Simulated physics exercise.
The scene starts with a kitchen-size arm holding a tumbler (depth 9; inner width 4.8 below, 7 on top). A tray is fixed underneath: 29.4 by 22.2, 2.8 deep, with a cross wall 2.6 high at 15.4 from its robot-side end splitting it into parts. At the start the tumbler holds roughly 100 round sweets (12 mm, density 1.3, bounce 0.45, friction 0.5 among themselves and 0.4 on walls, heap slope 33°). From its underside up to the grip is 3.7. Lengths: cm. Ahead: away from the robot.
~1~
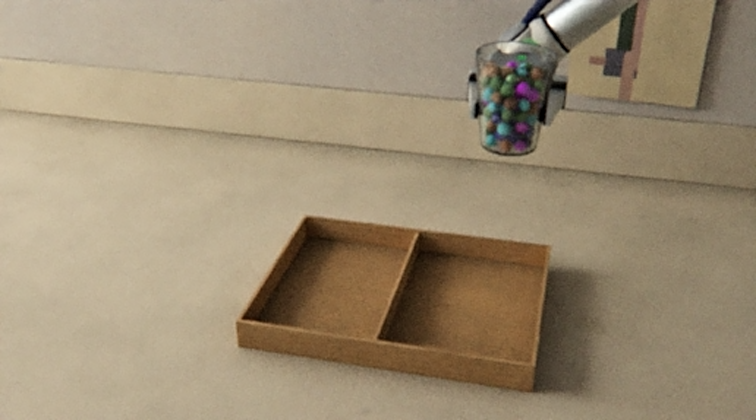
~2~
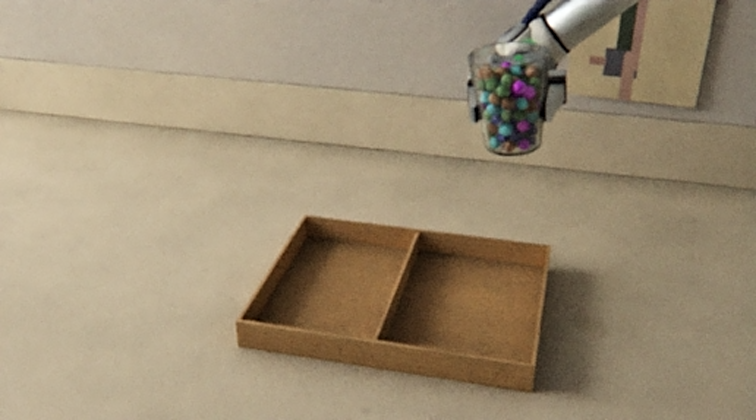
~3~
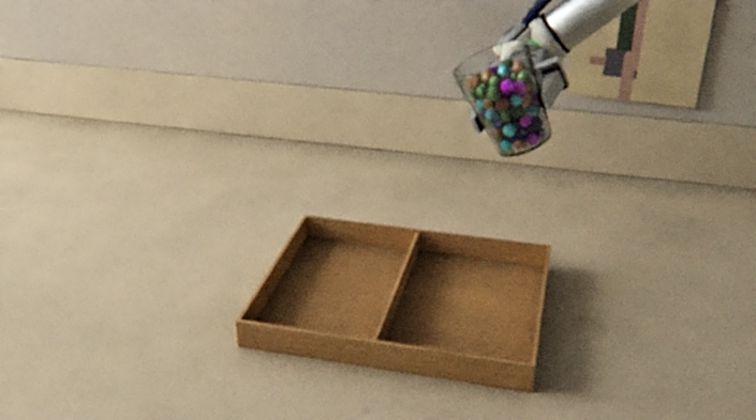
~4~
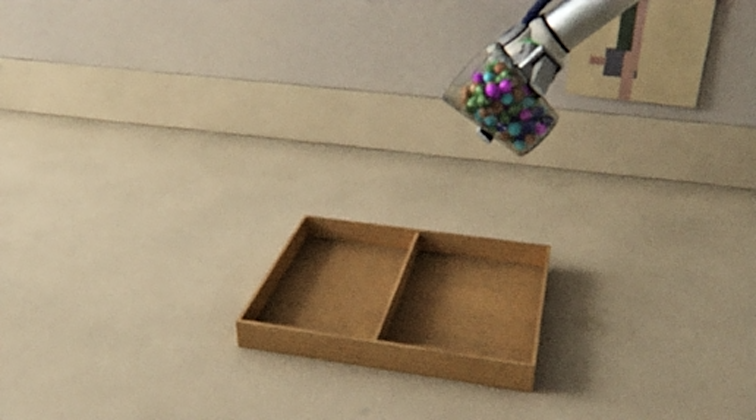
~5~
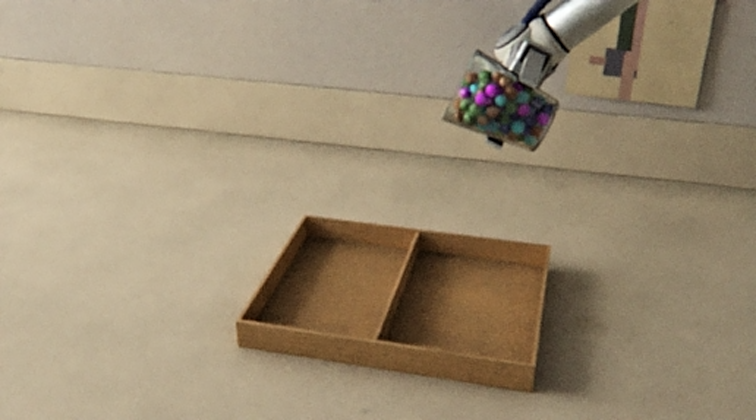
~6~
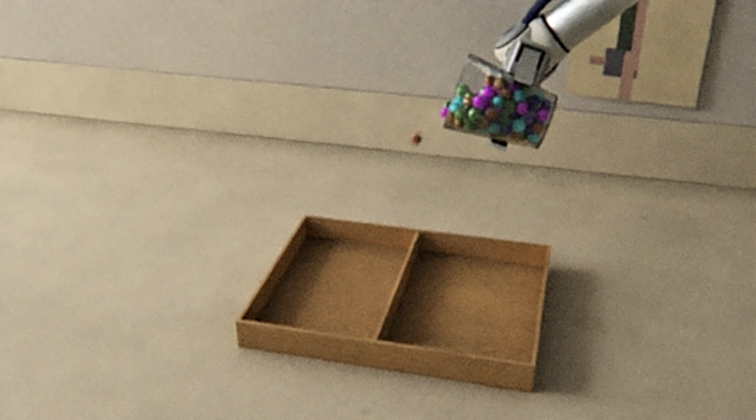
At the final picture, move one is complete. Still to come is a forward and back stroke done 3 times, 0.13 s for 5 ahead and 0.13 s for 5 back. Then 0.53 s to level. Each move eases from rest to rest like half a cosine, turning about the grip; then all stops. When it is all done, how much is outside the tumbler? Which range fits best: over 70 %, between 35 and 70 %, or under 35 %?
The range that fits is over 70 %.
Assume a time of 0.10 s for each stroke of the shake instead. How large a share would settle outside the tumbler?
It would come to around 90 %.
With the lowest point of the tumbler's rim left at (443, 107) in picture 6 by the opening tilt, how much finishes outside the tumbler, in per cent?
The share is about 50 percent.
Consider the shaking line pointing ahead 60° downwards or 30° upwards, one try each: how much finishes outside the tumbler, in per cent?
First try some 25 %, second try some 85 %.
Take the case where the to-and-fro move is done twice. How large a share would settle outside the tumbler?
Result: Approximately 70 per cent.
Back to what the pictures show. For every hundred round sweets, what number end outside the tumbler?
The share is close to 85 per cent.
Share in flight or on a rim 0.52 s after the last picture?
That comes to about 20 per cent, more or less.
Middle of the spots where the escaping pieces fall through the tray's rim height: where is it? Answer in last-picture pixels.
Look at roughly (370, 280) in the last picture.
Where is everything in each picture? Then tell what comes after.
In the first frame, tumbler middle at (512, 102), level; upper third of the load around (512, 81), from x 485 to 540, top at y 65; 105 in the tumbler.
In the second frame, tumbler middle at (511, 102), tilted 7° forward; upper third of the load around (512, 82), from x 480 to 535, top at y 65.
In the third frame, tumbler middle at (508, 103), tilted 26° forward; upper third of the load around (506, 83), from x 475 to 540, top at y 65.
In the fourth frame, tumbler middle at (506, 104), tilted 49° forward; upper third of the load around (503, 87), from x 470 to 545, top at y 70.
In the fifth frame, tumbler middle at (504, 106), tilted 68° forward; upper third of the load around (500, 93), from x 460 to 545, top at y 75.
In the sixth frame, tumbler middle at (504, 107), tilted 75° forward; upper third of the load around (504, 97), from x 415 to 545, top at y 80; 104 in the tumbler, 1 in flight or on a rim.
Then, 0.52 s after the last picture, tilted 75° forward, highest piece 24 above the table; 40 in the far-side part, 31 in the tumbler, 11 in the robot-side part, 2 on the table or floor, 21 in flight or on a rim.
Then, 1.05 s after the last picture, tilted 37° forward, highest piece 25 above the table; 55 in the far-side part, 26 in the robot-side part, 17 in the tumbler, 5 on the table or floor, 2 in flight or on a rim.
Then, 1.51 s after the last picture, level, highest piece 26 above the table; 56 in the far-side part, 27 in the robot-side part, 17 in the tumbler, 5 on the table or floor.
Then, 2.56 s after the last picture, level, highest piece 26 above the table; 56 in the far-side part, 27 in the robot-side part, 17 in the tumbler, 5 on the table or floor.
Final count, 56 in the far-side part, 27 in the robot-side part, 17 in the tumbler, 5 on the table or floor. That is 84 % outside the tumbler.
